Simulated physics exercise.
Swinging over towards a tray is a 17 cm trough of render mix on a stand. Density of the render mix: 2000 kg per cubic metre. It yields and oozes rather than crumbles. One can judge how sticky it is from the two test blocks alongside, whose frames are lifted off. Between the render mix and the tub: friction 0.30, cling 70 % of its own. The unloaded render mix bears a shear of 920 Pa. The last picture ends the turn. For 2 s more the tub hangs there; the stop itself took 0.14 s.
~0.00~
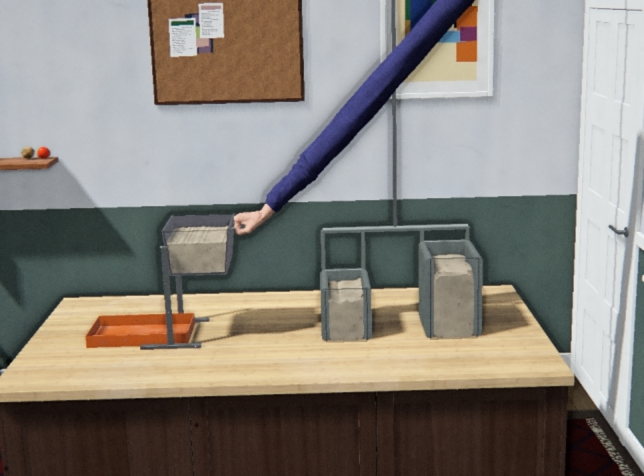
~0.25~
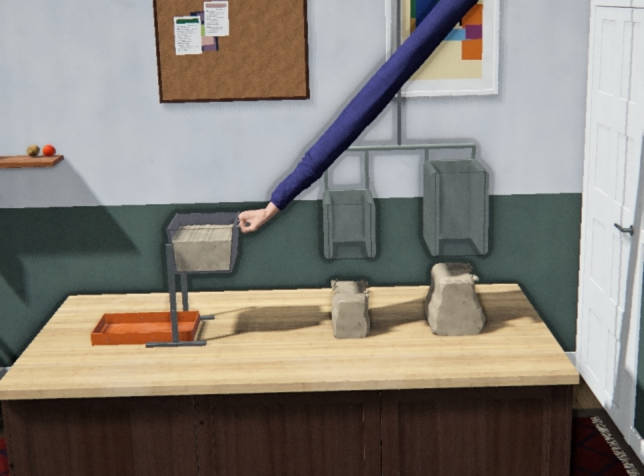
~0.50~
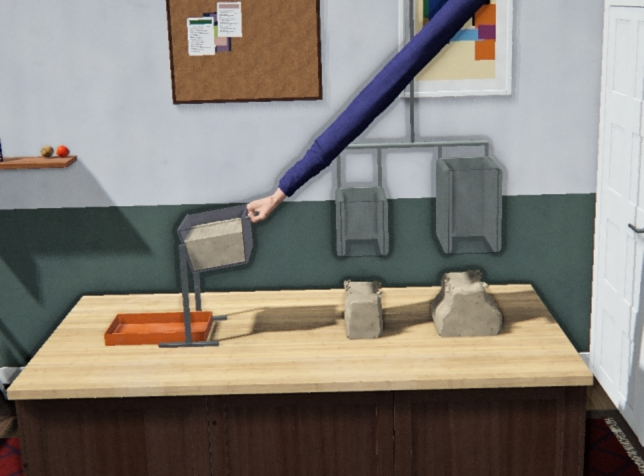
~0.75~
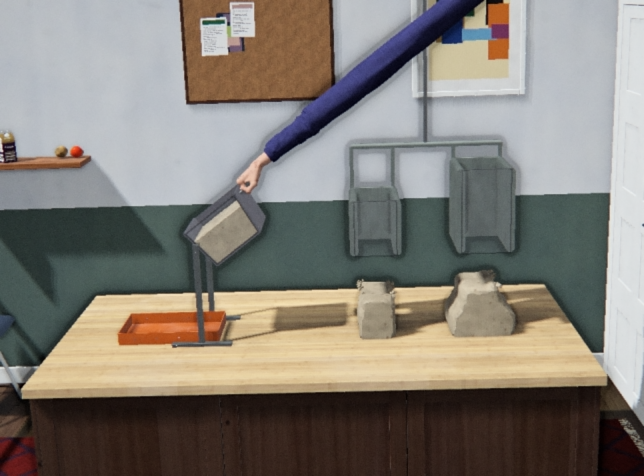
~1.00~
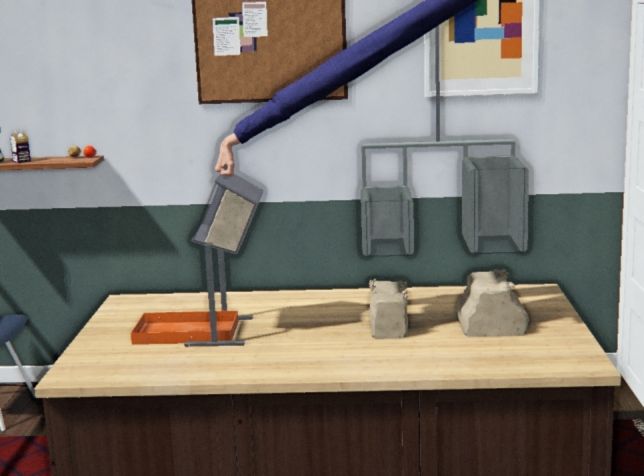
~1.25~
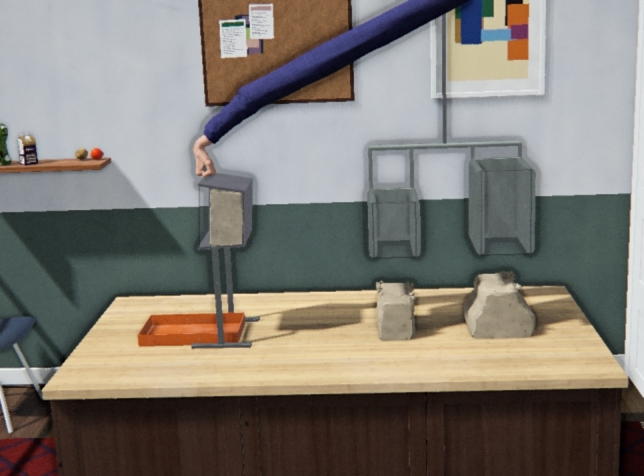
Two grey moulds rose off a pair of beige blocks, which sagged, the right one more; then a blue-sleeved hand swung a trough of thick mix leftward over an orange tray, nearly onto its side.
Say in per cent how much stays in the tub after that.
Close to 100 percent stays in.
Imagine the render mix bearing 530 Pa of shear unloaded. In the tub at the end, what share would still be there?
In that case close to 50 in a hundred.
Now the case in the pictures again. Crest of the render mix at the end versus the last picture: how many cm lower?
Some 5 cm.
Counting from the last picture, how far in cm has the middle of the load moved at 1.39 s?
Around 2 cm.
By 1.39 s, the tub is at 86 degrees and holds 100 %.
By 1.56 s, the tub is at 86 degrees and holds 100 %.
By 1.73 s, the tub is at 86 degrees and holds 100 %.
By 1.90 s, the tub is at 86 degrees and holds 100 %.
By 3.25 s, at the end, the tub is at 86 degrees and holds 100 %.
